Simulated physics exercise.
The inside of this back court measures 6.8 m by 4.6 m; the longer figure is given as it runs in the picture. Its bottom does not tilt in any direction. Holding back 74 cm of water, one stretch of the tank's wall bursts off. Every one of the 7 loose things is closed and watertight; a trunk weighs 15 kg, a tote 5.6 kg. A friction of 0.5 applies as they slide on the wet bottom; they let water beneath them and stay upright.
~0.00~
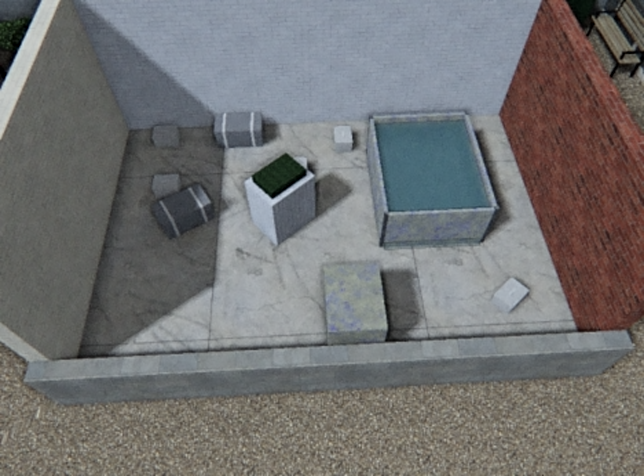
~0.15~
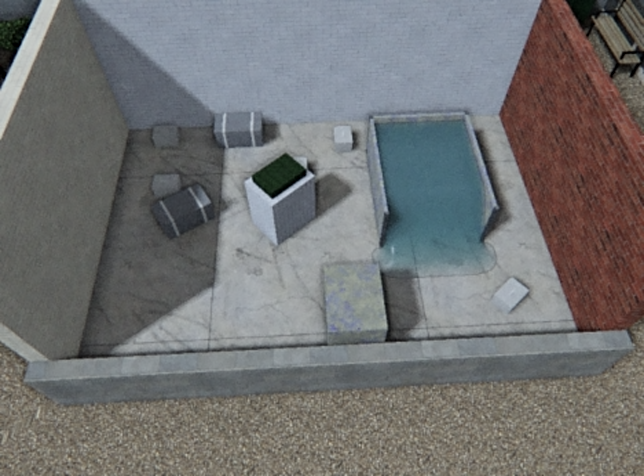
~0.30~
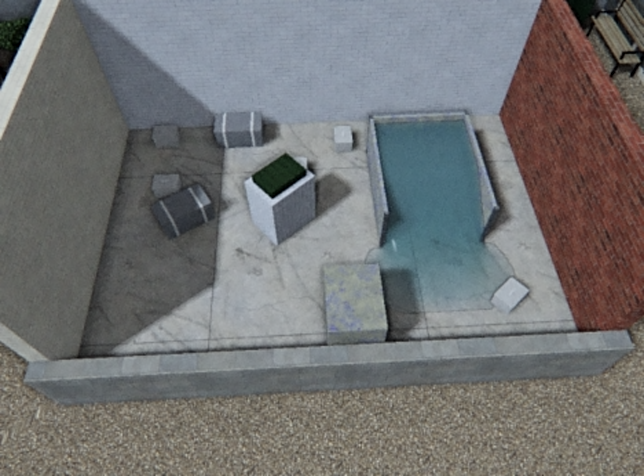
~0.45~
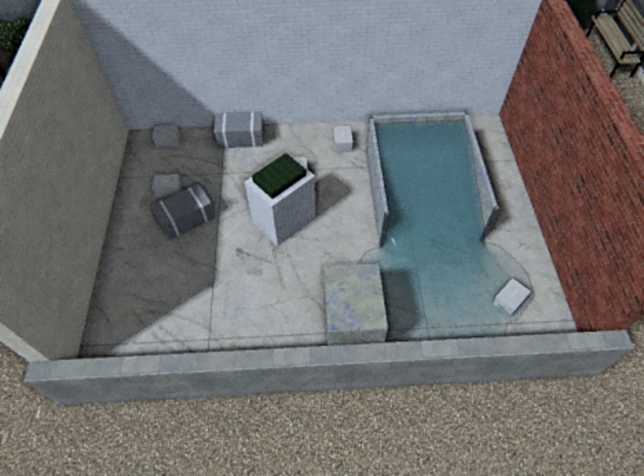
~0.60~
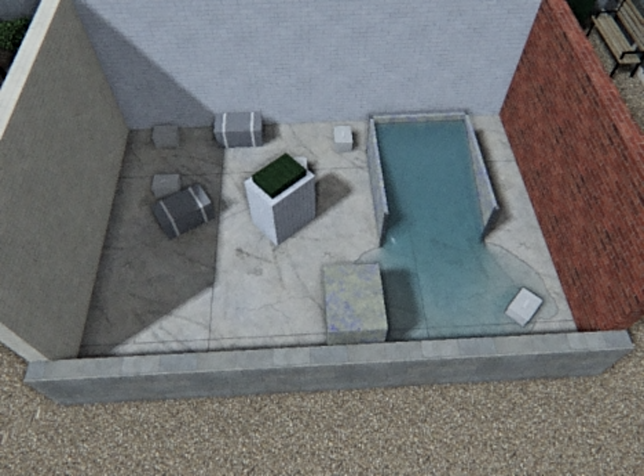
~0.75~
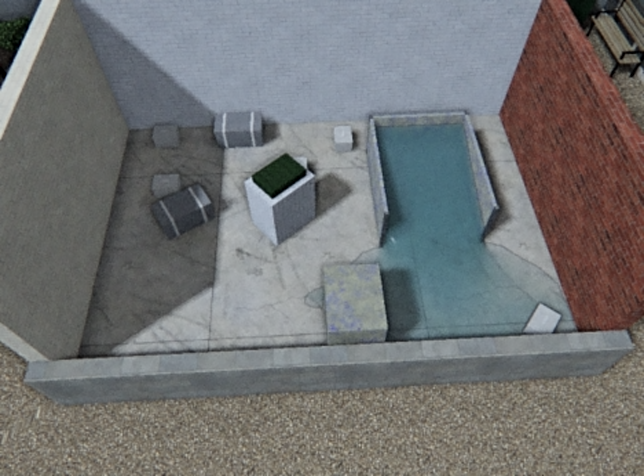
The clip opens on a walled court holding scattered boxes and a raised tank full of blue-green water. The tank's near side gives way, and water pours across the pale floor toward the front wall, spreading around a small light box at right, which then slides toward the front right corner.
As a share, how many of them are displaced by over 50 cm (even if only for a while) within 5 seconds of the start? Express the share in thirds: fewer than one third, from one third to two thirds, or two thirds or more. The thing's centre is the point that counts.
The fraction will be beneath one in three.
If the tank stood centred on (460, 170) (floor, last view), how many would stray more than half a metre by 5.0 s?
Result: 3 of them.
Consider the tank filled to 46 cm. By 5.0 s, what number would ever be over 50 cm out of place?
Then 1 of them.
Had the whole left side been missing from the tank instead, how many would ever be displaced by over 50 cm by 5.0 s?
Count: 6.
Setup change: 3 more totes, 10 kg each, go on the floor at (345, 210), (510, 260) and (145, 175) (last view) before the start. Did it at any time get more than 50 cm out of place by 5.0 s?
Reading them off in order: Not beyond, clears the mark, not beyond.
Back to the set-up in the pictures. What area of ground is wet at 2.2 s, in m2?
Somewhere around 14 m2, roughly.
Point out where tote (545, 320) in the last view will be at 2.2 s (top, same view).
My estimate: Around (513, 234).
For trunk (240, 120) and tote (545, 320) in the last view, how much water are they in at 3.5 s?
About 0 and 23 cm.
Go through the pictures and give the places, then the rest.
The first picture shows a tote at (512, 292), on the bottom; a trunk at (181, 204) rests on the ground; 2.8 m2 under water; 0 of 7 have shifted.
The second picture shows a tote at (512, 292), on the bottom; a trunk at (181, 204) rests on the ground; water covers 3.7 m2; 0 of 7 have shifted.
The third picture shows a tote at (512, 292), on the bottom; a trunk at (181, 204), on the bottom; water covers 4.9 m2; 0 of 7 have shifted.
The fourth picture shows a tote at (514, 294) rests on the ground, 3 cm from its start; a trunk at (181, 204) rests on the ground; water covers 6.3 m2; 0 of 7 have shifted.
The fifth picture shows a tote at (526, 304), on the bottom, 24 cm from its start; a trunk at (181, 204), on the bottom; 7.1 m2 under water; 1 of 7 have shifted.
The sixth picture shows a tote at (545, 320), on the bottom, 55 cm from its start; a trunk at (181, 204), on the bottom; water covers 7.6 m2; 1 of 7 have shifted.
After 1.1 s 1 of 7 are over 50 cm from their spots; 1 afloat.
After 2.2 s 1 of 7 are over 50 cm from their spots; 1 afloat.
After 3.5 s 1 of 7 are over 50 cm from their spots; 1 afloat.
After 5.0 s 2 of 7 are over 50 cm from their spots, and 2 have been at some point; 2 afloat.
